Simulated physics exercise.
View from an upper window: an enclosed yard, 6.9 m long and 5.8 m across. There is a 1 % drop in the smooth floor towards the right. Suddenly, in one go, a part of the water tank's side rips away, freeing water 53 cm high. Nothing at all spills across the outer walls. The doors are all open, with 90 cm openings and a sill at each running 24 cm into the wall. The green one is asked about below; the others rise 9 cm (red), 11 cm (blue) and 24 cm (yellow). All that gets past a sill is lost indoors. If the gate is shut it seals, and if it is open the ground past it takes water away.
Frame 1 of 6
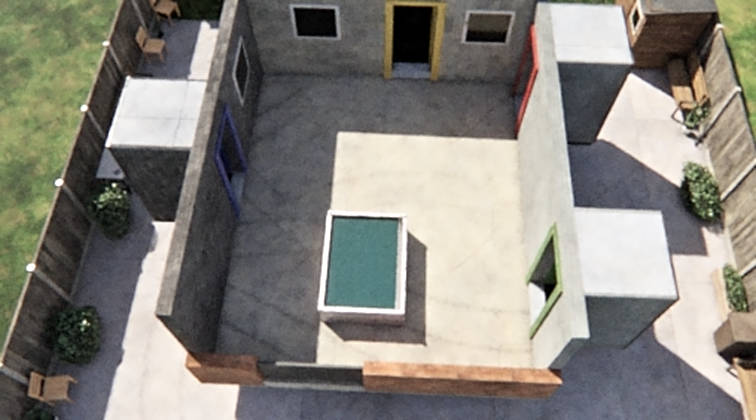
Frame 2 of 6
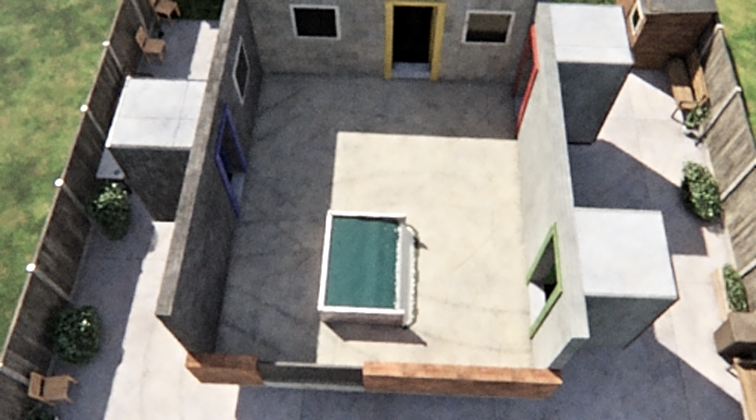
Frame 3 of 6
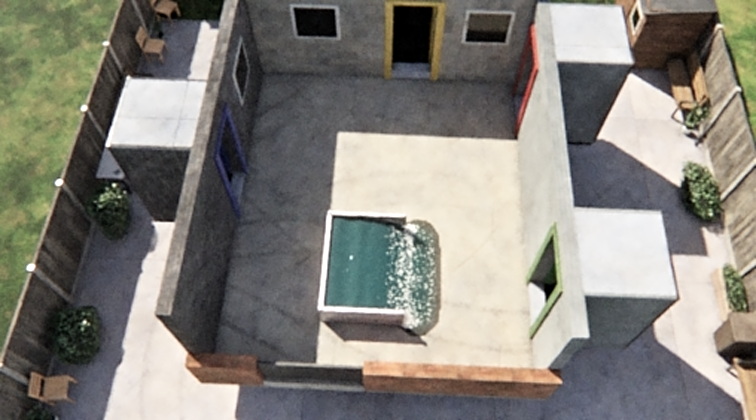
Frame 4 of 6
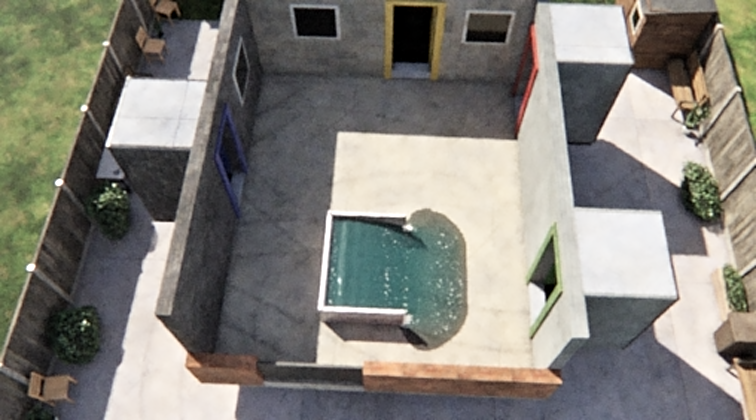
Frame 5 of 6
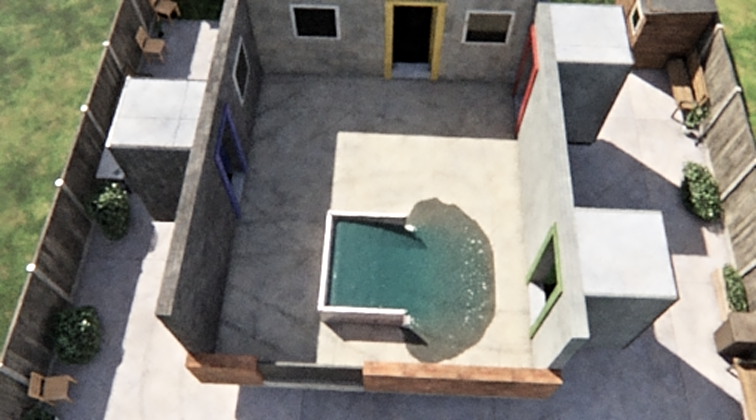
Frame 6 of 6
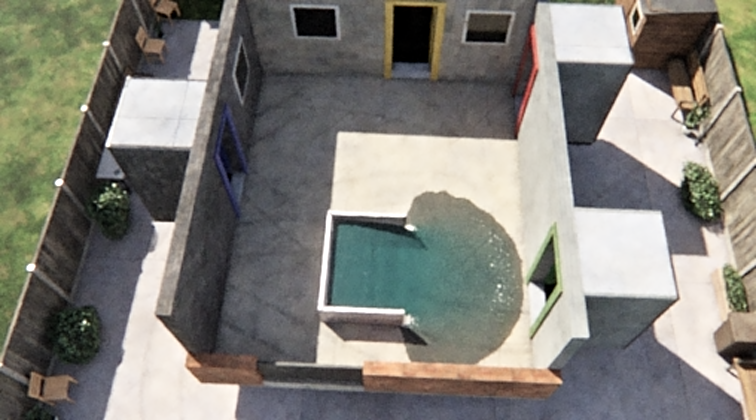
Water bursts from the right side of a white-rimmed tank, dark green inside, as that side rips away in a walled grey yard seen from high above. Around it stand a yellow-framed doorway at the back, a blue one on the left, and red and green ones on the right. The foaming water fans rightward across the pale floor in a widening, rounded sheet, while the view stays still.
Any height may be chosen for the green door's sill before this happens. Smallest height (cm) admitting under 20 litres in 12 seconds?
Roughly 24 cm.
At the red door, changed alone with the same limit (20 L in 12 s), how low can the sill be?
The red door needs around 6.5 cm.
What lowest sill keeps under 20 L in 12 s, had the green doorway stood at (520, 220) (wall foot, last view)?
It needs about 16 cm.
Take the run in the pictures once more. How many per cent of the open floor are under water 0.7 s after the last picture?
25 %.
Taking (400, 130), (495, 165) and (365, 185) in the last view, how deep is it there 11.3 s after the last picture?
In that order: 3, 5 and 4 cm.
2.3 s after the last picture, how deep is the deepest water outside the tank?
Around 23 centimetres.
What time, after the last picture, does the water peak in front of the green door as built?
At roughly 0.6 s.
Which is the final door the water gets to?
I'd say the blue door.
Then, 0.7 s after the last picture water covers 25 % of the floor, deepest (34 cm) near (526, 279); 31 cm at the green door, 5 litres in over its 22 cm sill.
Then, 2.3 s after the last picture water covers 35 % of the floor, deepest (23 cm) near (534, 381); 19 cm at the green door, 28 litres in over its 22 cm sill.
Then, 11.3 s after the last picture water covers 95 % of the floor, deepest (6 cm) near (504, 213); 4 cm at the green door, 29 litres in over its 22 cm sill.
At the green door as built, the water peaked near 31 cm, 0.7 s after the last picture.
Run again over the same 12 s with other heights there, 29 litres in over 22 cm, 2 litres over 30 cm. The limit of 20 litres is kept from about 24 cm up.
